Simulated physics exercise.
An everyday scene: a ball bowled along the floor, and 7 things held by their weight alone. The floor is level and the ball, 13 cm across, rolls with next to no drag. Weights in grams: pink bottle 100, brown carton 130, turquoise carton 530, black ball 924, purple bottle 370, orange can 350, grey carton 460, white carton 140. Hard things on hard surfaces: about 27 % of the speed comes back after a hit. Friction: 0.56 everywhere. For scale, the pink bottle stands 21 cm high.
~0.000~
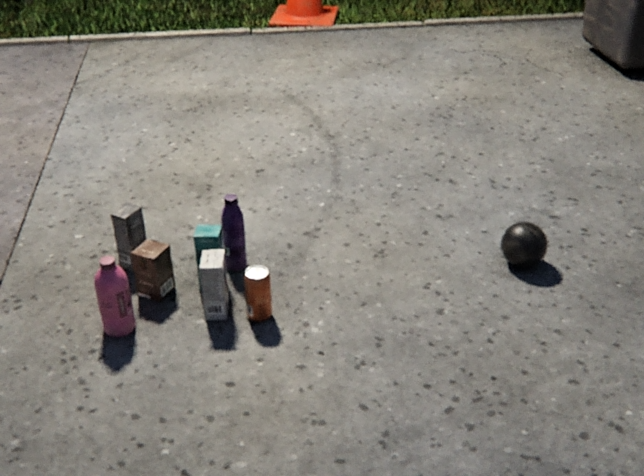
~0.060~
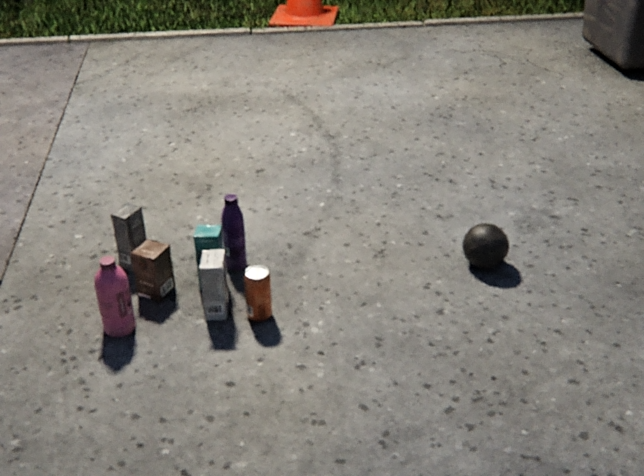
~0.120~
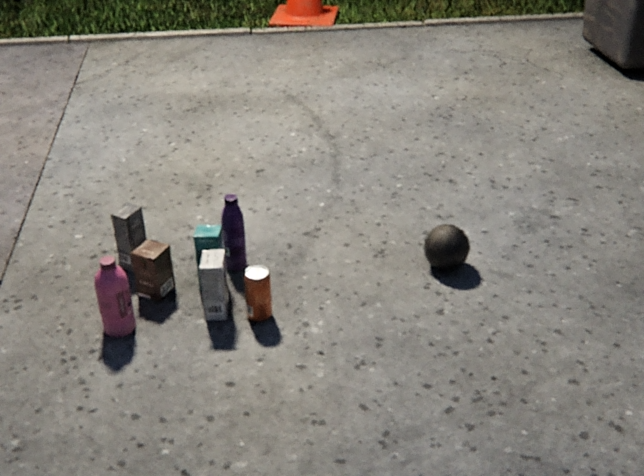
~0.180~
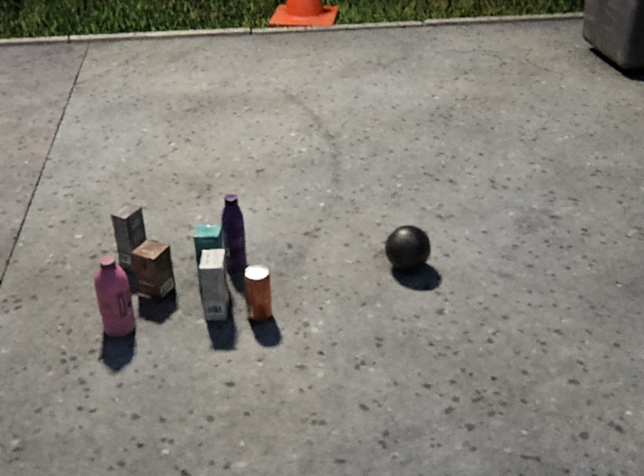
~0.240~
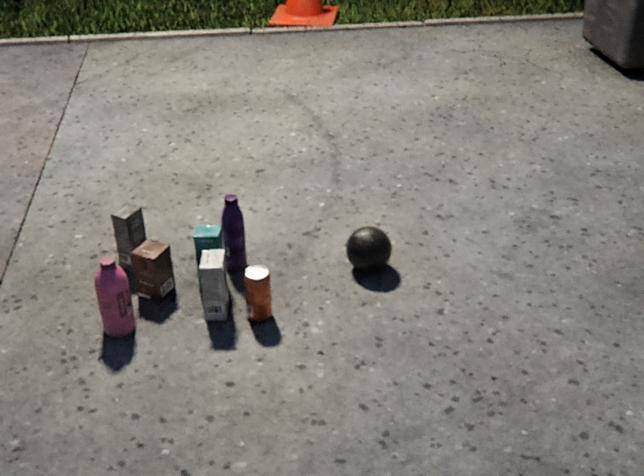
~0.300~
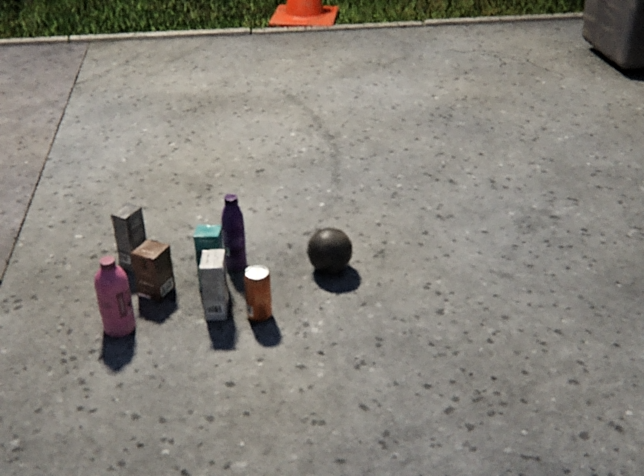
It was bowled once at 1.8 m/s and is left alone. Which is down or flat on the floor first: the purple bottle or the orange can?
It is the former, the purple bottle.
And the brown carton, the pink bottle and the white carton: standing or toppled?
The brown carton keeps standing; the pink bottle keeps standing; the white carton stays upright.
After 0.50 s, 79 cm rolled; black ball near (239, 255); purple bottle 13° off upright near (190, 224); turquoise carton 7° off upright.
After 0.70 s, 83 cm rolled; black ball near (223, 257); purple bottle on its side near (146, 236); turquoise carton 18° off upright; brown carton 8° off upright.
After 2.20 s, 85 cm rolled; black ball near (222, 231); purple bottle on its side near (157, 215); turquoise carton moved 6 cm.
In the end (4.0 s), toppled on the floor, purple bottle; the other 6 under 8 cm from the start. At the end, from the last picture's camera, purple bottle near (158, 213), orange can near (258, 294). Purple bottle went at 0.56 s; orange can was never lost.
